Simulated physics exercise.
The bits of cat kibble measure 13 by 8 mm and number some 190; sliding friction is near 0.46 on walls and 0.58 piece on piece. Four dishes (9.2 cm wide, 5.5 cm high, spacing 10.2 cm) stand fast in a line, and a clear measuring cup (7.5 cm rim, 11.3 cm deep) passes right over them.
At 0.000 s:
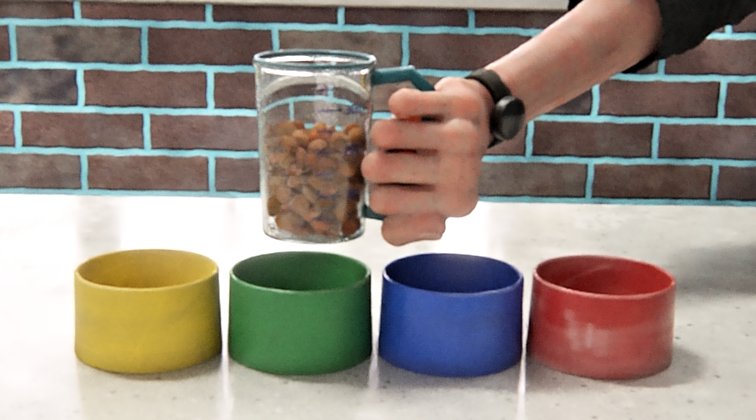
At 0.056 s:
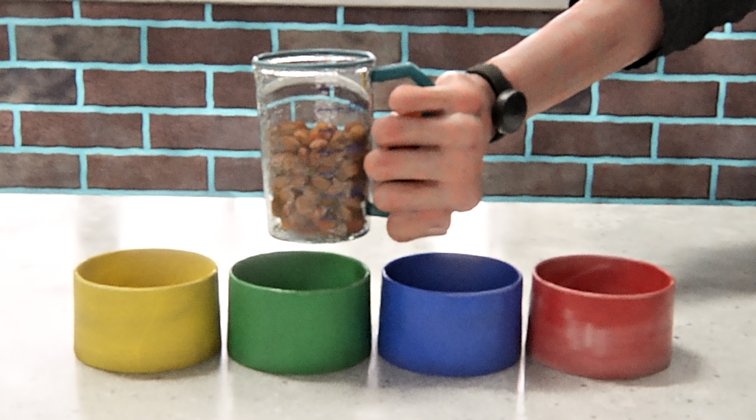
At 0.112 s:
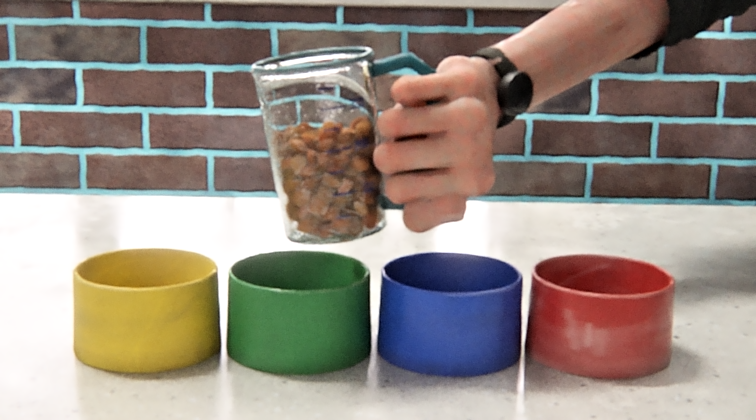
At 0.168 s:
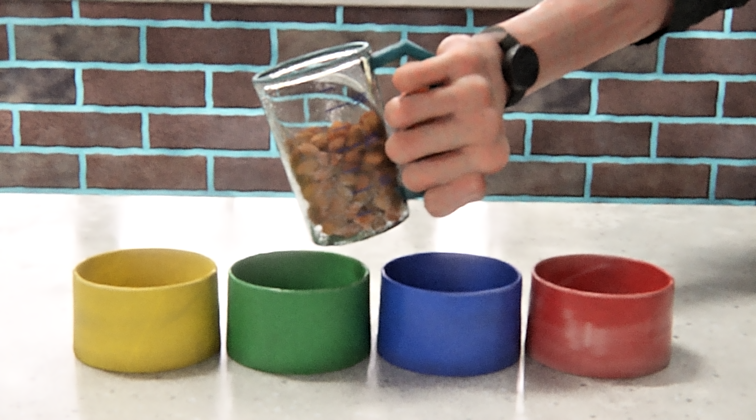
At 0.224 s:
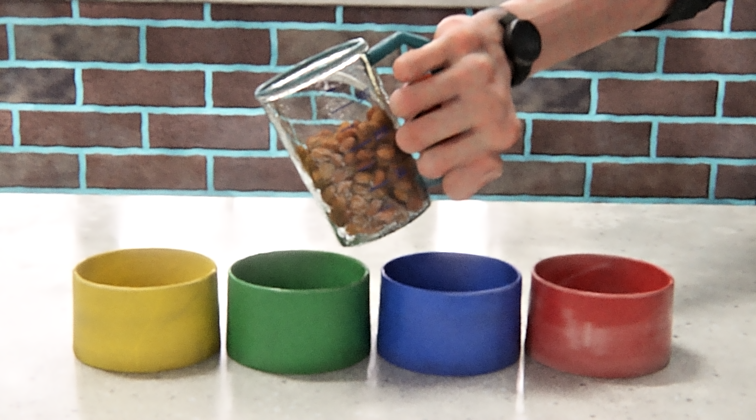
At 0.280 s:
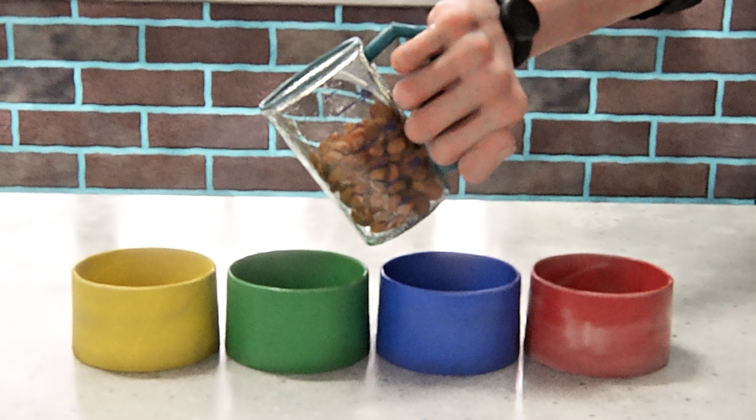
A clear cup of brown kibble, gripped by a hand, tilted steadily to the left and shifted slightly right above a row of yellow, green, blue and red dishes, which stayed still.
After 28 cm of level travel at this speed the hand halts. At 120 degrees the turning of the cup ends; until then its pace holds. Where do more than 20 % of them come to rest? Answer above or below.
Red below, blue above, green below, yellow below, counter below.
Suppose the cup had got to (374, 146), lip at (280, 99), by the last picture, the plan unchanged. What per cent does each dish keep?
Red 40; blue 50; green 0; yellow 0.
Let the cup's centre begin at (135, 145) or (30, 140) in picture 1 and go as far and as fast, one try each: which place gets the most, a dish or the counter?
Most goes to: Green; yellow.
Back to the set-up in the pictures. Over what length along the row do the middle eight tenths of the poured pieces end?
Roughly 6 cm.
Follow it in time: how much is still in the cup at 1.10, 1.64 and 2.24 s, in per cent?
About 30, 0, 0.
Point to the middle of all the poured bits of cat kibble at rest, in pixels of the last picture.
Around (444, 315).
After 1.10 s, tilt 120 degrees; cup holds 30 %, blue 60 %, green 5 %.
After 1.64 s, tilt 120 degrees; cup holds 0 %, blue 90 %, green 5 %.
After 2.24 s, tilt 120 degrees; cup holds 0 %, blue 90 %, green 5 %.
In the end, at 2.5 s, red 0 %, blue 90 %, green 5 %, yellow 0 %, counter 5 %.
